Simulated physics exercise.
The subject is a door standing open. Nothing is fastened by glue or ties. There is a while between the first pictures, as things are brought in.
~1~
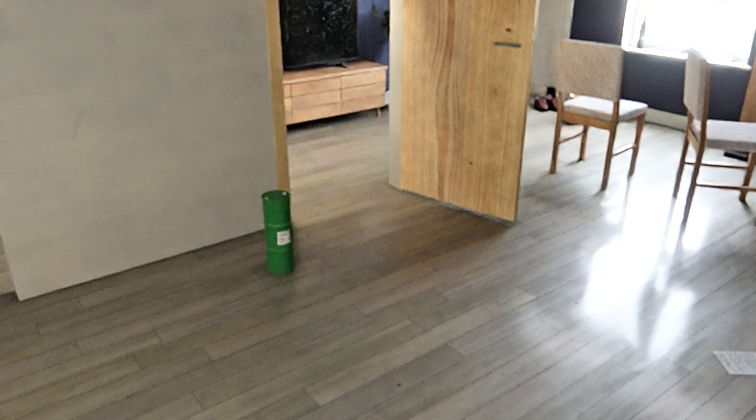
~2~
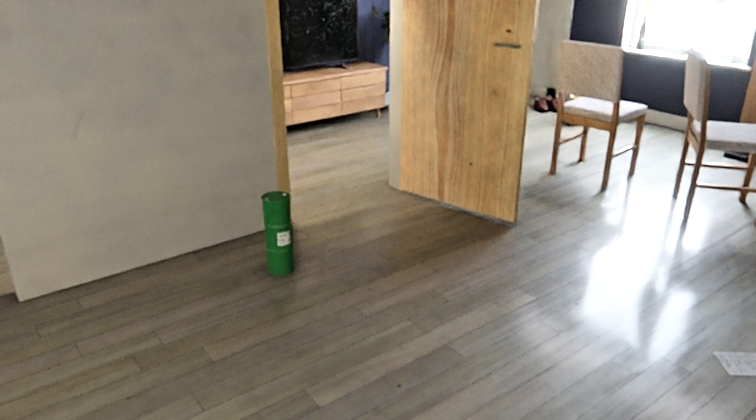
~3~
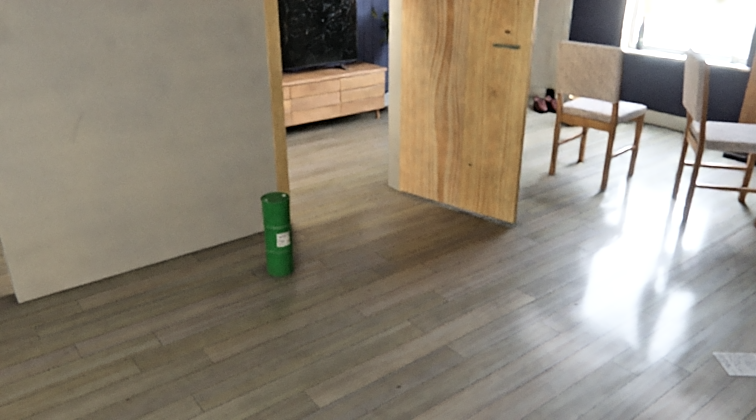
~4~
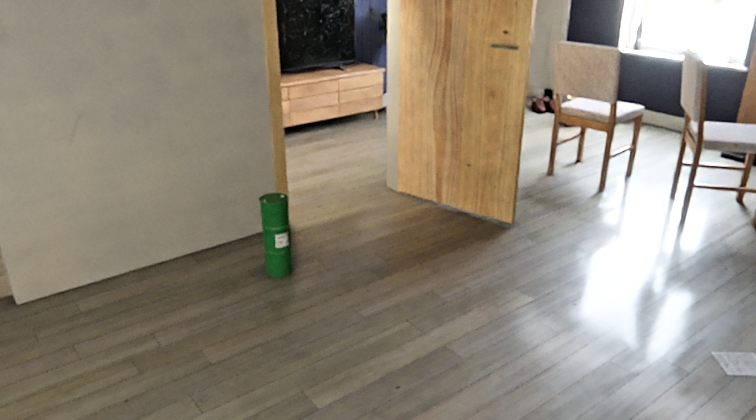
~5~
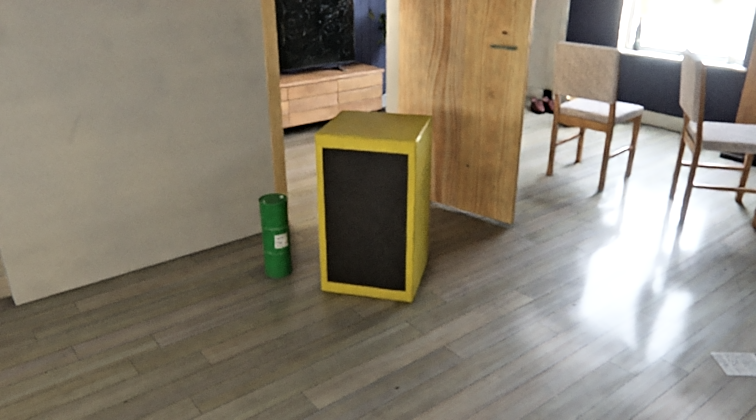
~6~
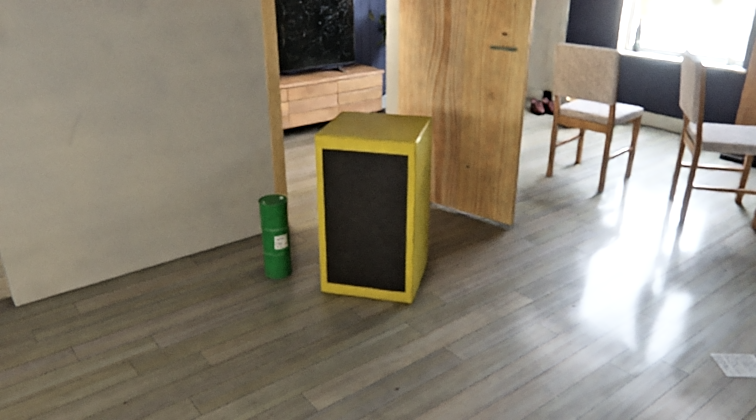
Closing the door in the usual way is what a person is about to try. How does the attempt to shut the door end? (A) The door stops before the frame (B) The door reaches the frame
Answer: B.
Then, 0.90 s later than the last frame, door at 85°.
Then, 1.70 s later than the last frame, door at 48°.
Then, 2.30 s later than the last frame, door at 18°.
When it is over, door at 0°; both as before. End places, in pixels of the last picture, yellow appliance near (377, 205).
